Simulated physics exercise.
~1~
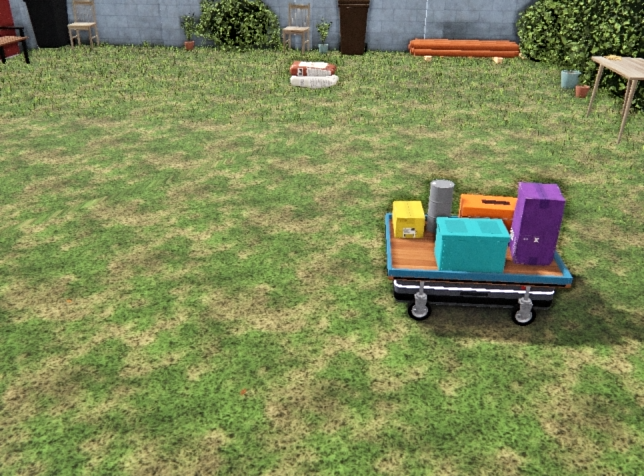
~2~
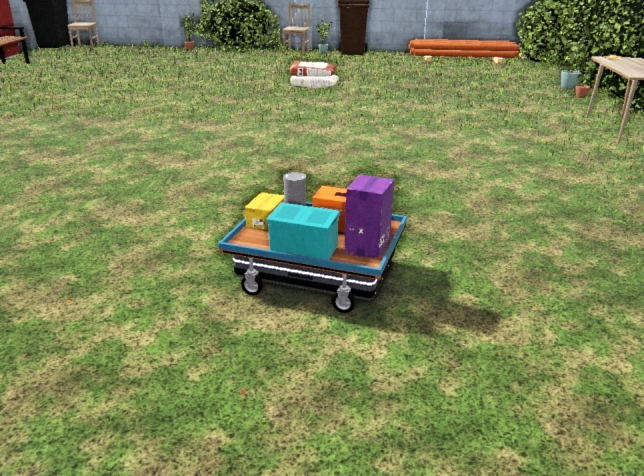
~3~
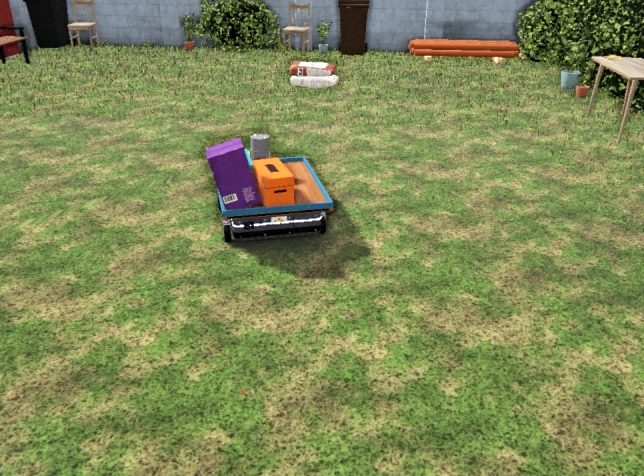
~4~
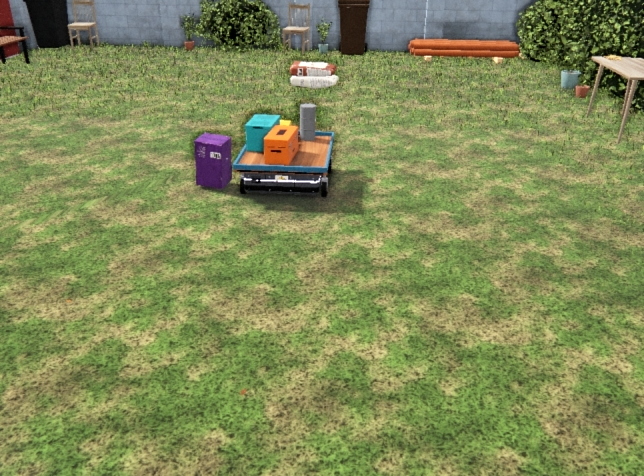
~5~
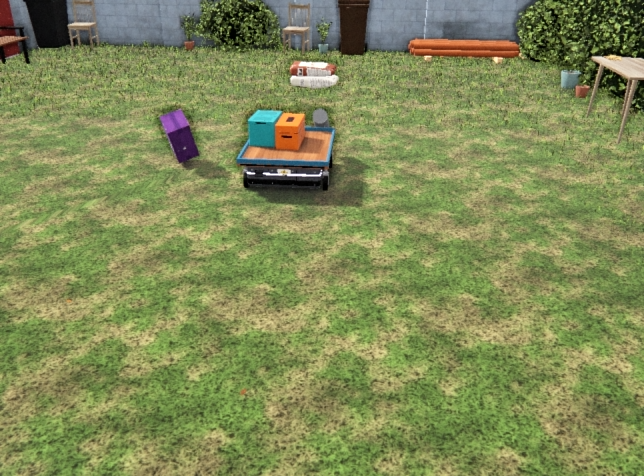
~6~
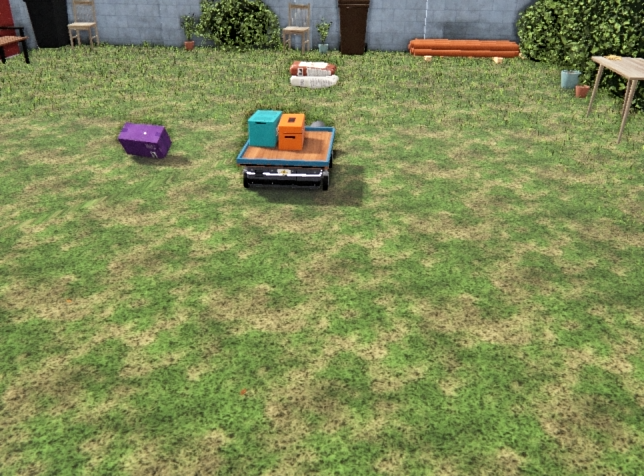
On a patchy lawn before a grey wall, a flat cart carries a purple box, a turquoise tote, an orange toolbox, a yellow parcel and a grey canister. It rolls left across the grass, then swings away from the viewer, its load shifting on the deck. The tall purple box tilts at the left edge, drops off and tumbles away to the left. As the cart comes to a halt, the canister goes over the far side. At the end, the purple box lies on the grass, while the tote and toolbox remain aboard, side by side.
